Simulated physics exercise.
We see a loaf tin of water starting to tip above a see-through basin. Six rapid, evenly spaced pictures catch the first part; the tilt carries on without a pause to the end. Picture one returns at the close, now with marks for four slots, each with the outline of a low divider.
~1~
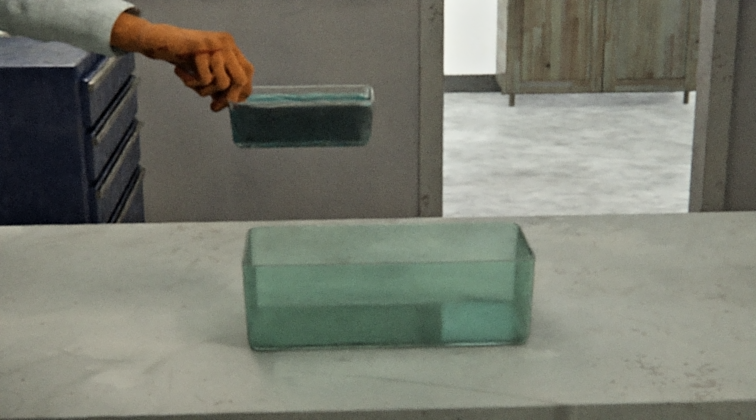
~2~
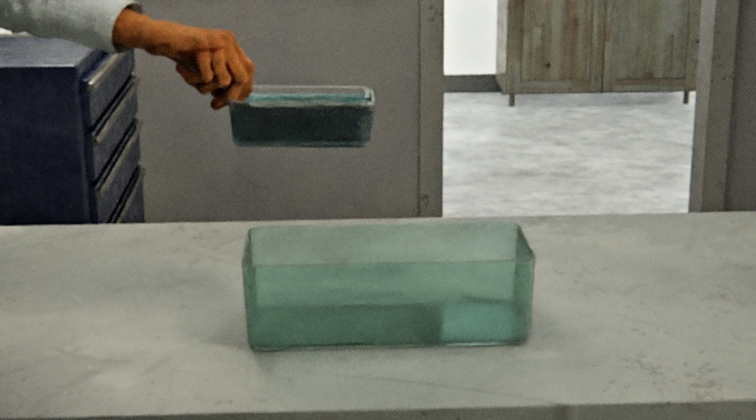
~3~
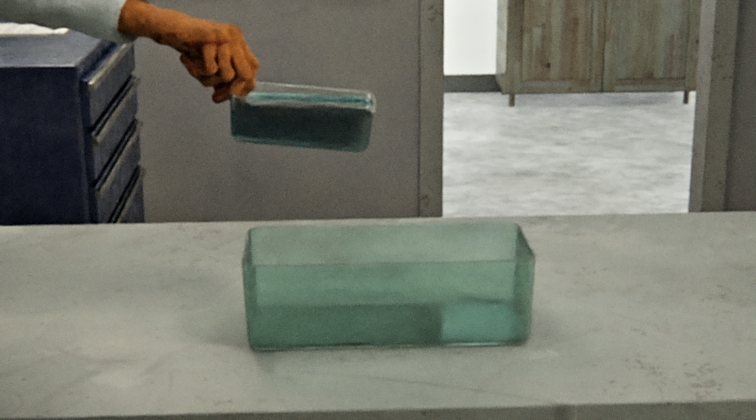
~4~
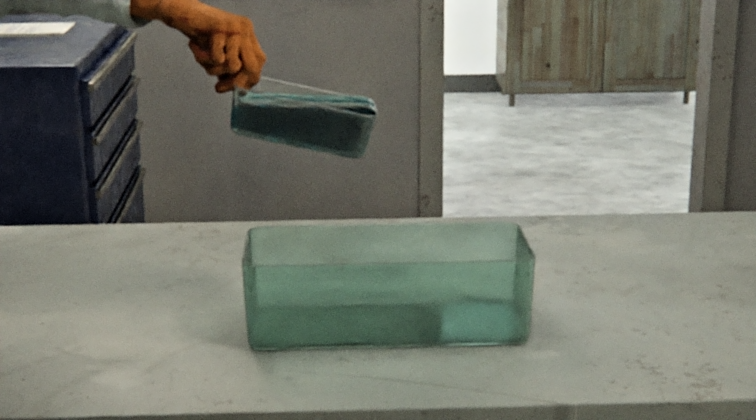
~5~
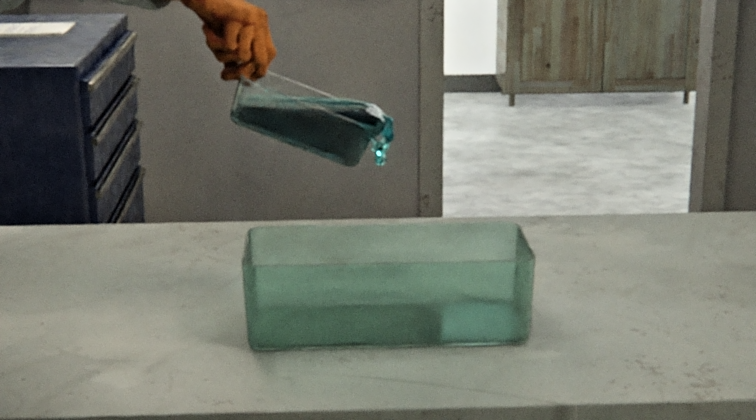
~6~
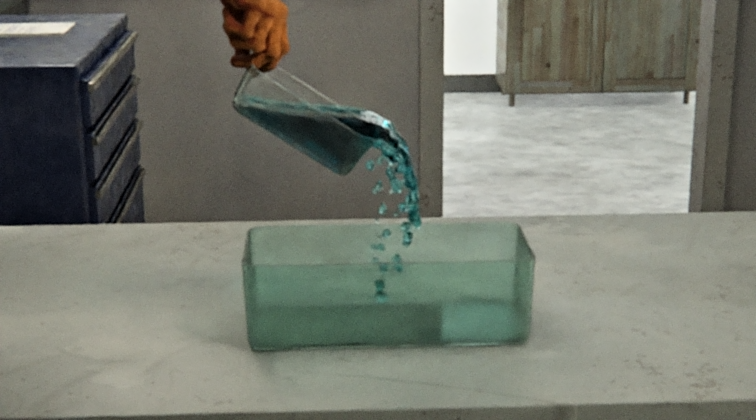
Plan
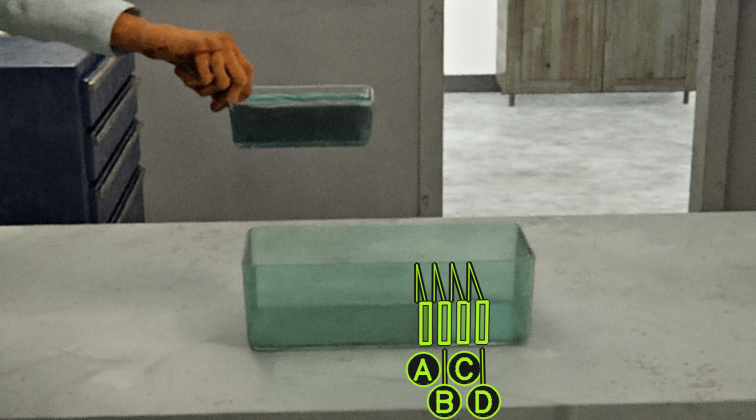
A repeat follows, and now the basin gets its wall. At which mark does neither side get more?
It is B.
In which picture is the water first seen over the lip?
In picture 4.
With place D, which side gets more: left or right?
More ends on the left.
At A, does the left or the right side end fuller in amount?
The right one.
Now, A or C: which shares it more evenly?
A.
On the marked copy, A at (425, 350); B at (444, 350); C at (463, 349); D at (482, 349).
If A is chosen, about 32 % ends left of the wall and 65 % right of it; 4 % is lost outside.
If B is chosen, about 51 % ends left of the wall and 45 % right of it; 4 % is lost outside.
If C is chosen, about 90 % ends left of the wall and 6 % right of it; 4 % is lost outside.
If D is chosen, about 95 % ends left of the wall and 2 % right of it; 3 % is lost outside.
